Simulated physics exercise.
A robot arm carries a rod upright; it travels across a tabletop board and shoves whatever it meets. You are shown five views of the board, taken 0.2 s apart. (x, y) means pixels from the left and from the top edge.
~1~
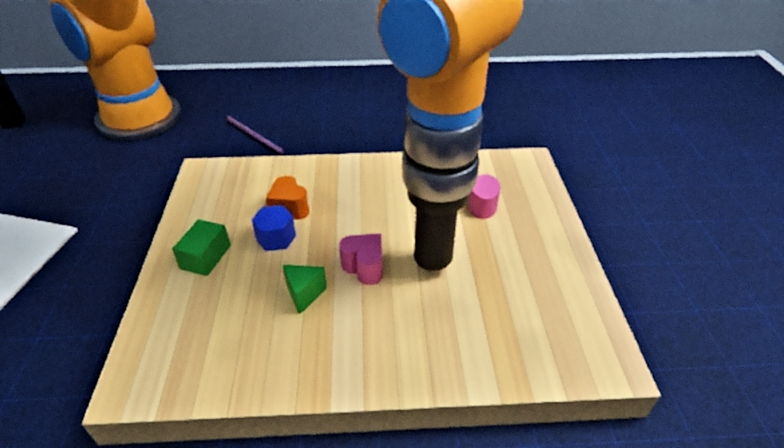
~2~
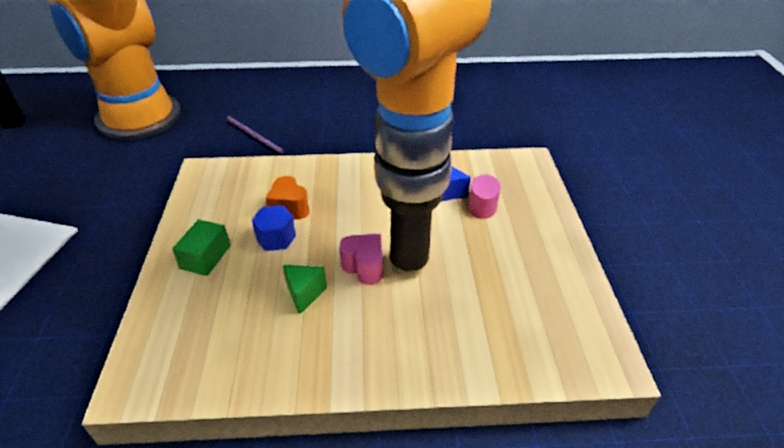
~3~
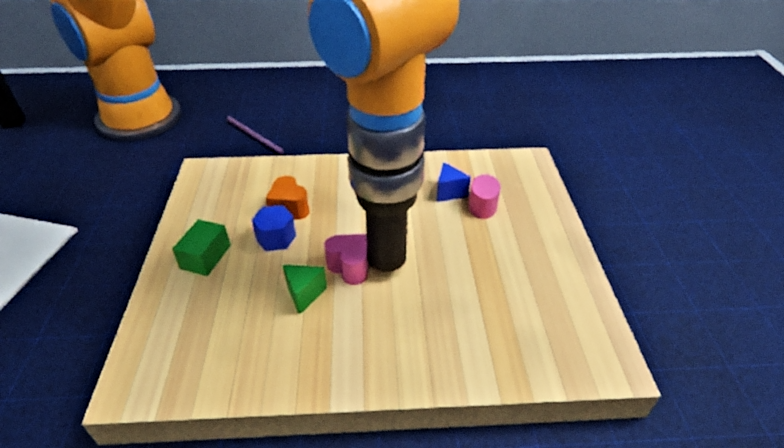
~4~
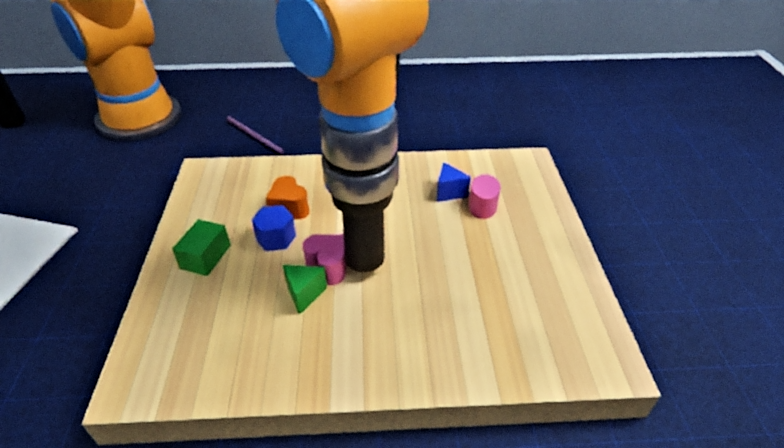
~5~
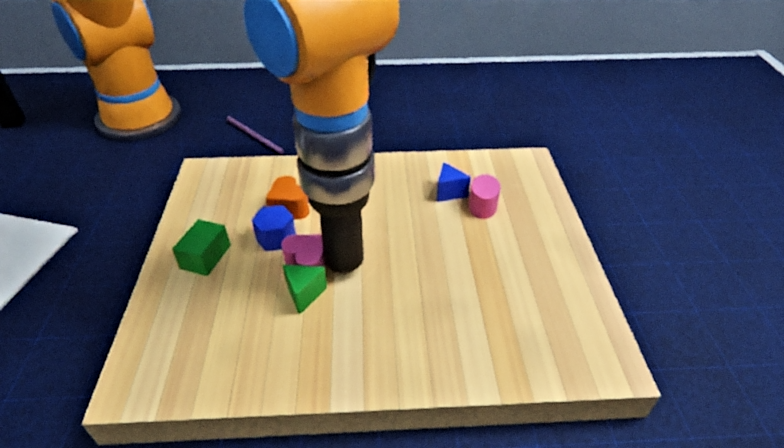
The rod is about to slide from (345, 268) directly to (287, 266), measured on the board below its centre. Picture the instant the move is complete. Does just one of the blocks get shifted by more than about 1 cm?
It seems so.
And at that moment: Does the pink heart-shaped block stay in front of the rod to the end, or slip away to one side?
Ahead to the end.
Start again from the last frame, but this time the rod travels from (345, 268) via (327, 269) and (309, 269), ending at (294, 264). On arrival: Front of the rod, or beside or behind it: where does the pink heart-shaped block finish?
The pink heart-shaped block stays in front.
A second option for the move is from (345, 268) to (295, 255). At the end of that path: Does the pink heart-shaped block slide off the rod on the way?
My answer is no.
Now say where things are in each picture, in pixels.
The first picture shows rod's lower end at (433, 257); green three-sided block at (301, 275); pink heart-shaped block at (364, 247).
The second picture shows rod at (410, 257); blocks still.
The third picture shows rod at (387, 258); pink heart-shaped block at (349, 247).
The fourth picture shows rod at (365, 258); pink heart-shaped block at (326, 247).
The fifth picture shows rod at (344, 259); green three-sided block at (301, 275); pink heart-shaped block at (305, 247).
On the path given first. Halfway along, rod at (315, 258); pink heart-shaped block at (275, 246).
At the end, rod at (285, 257); green three-sided block still; pink heart-shaped block at (245, 246).
